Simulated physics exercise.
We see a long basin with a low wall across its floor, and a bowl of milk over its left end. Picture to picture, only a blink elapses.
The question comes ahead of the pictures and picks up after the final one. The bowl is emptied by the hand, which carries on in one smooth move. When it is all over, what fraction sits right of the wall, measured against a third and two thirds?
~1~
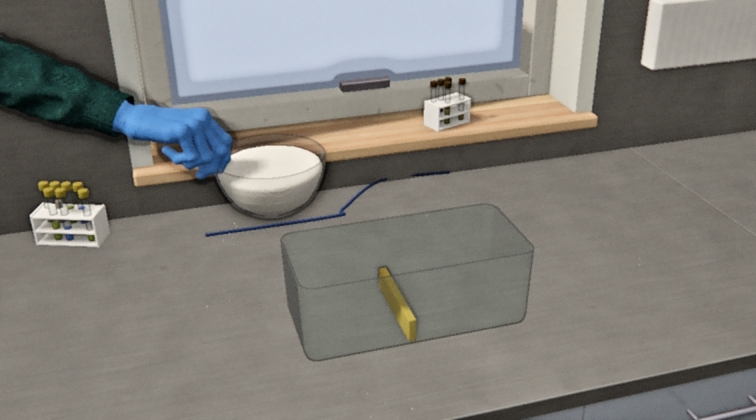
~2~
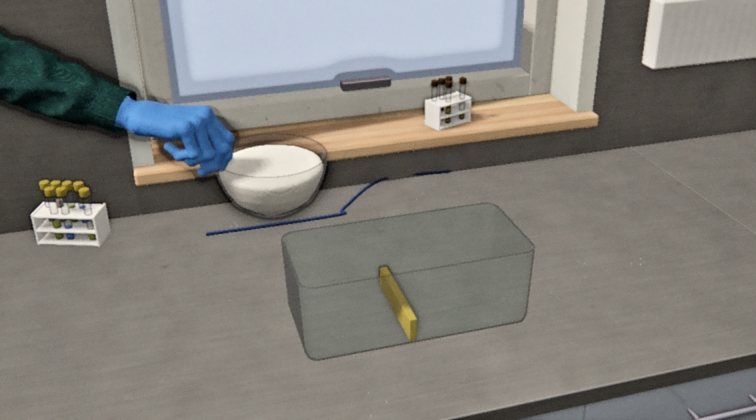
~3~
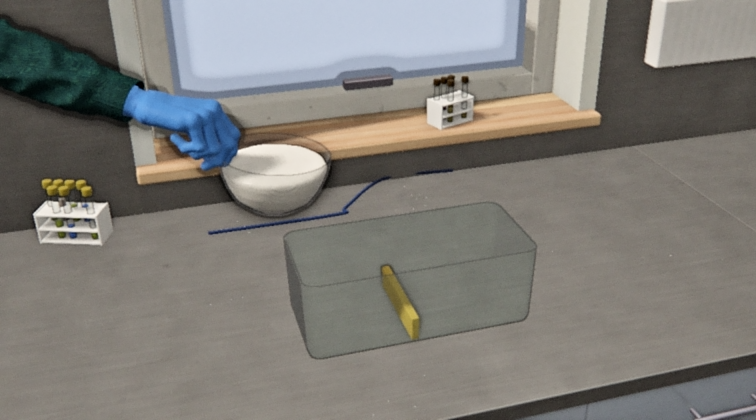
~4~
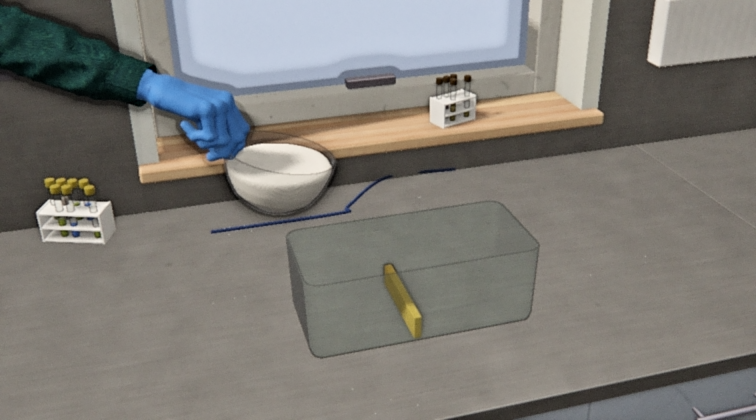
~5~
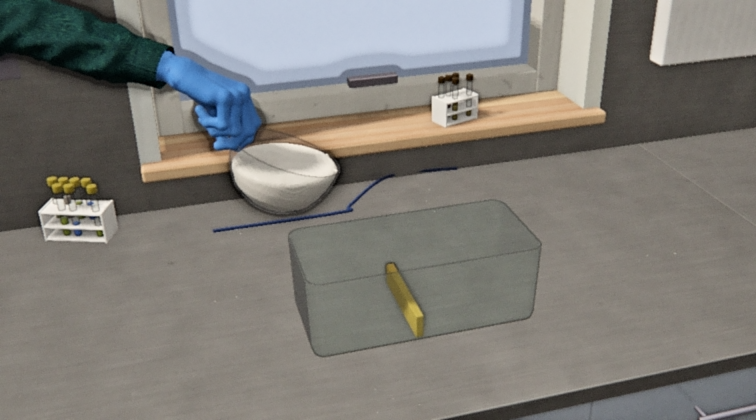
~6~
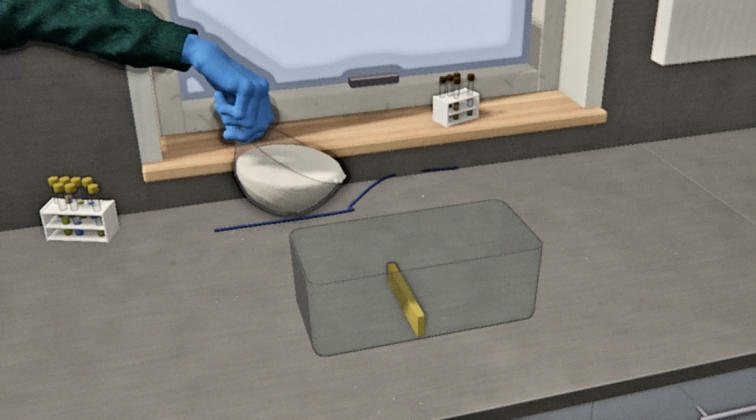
It finishes at less than a third.
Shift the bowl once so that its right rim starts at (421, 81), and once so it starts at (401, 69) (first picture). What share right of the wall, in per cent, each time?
In order: Close to 80 and 80 percent.
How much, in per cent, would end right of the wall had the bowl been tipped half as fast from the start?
It comes to near 10 per cent.
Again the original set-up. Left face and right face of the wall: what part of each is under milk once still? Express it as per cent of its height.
Left side 60 percent, right side 10 percent.
A moment on, the bowl is tipped on its side and 20 per cent is still to pour, 37 is left of the wall and 0 right of it.
Next, the bowl is tipped on its side and 2 per cent is still to pour, 85 is left of the wall and 3 right of it.
Then the bowl is tipped on its side and 0 per cent is still to pour, 85 is left of the wall and 10 right of it.
Later the bowl is tipped on its side and 0 per cent is still to pour, 83 is left of the wall and 13 right of it.
Finally, 83 per cent lies left of the wall, 13 right of it and 4 outside.
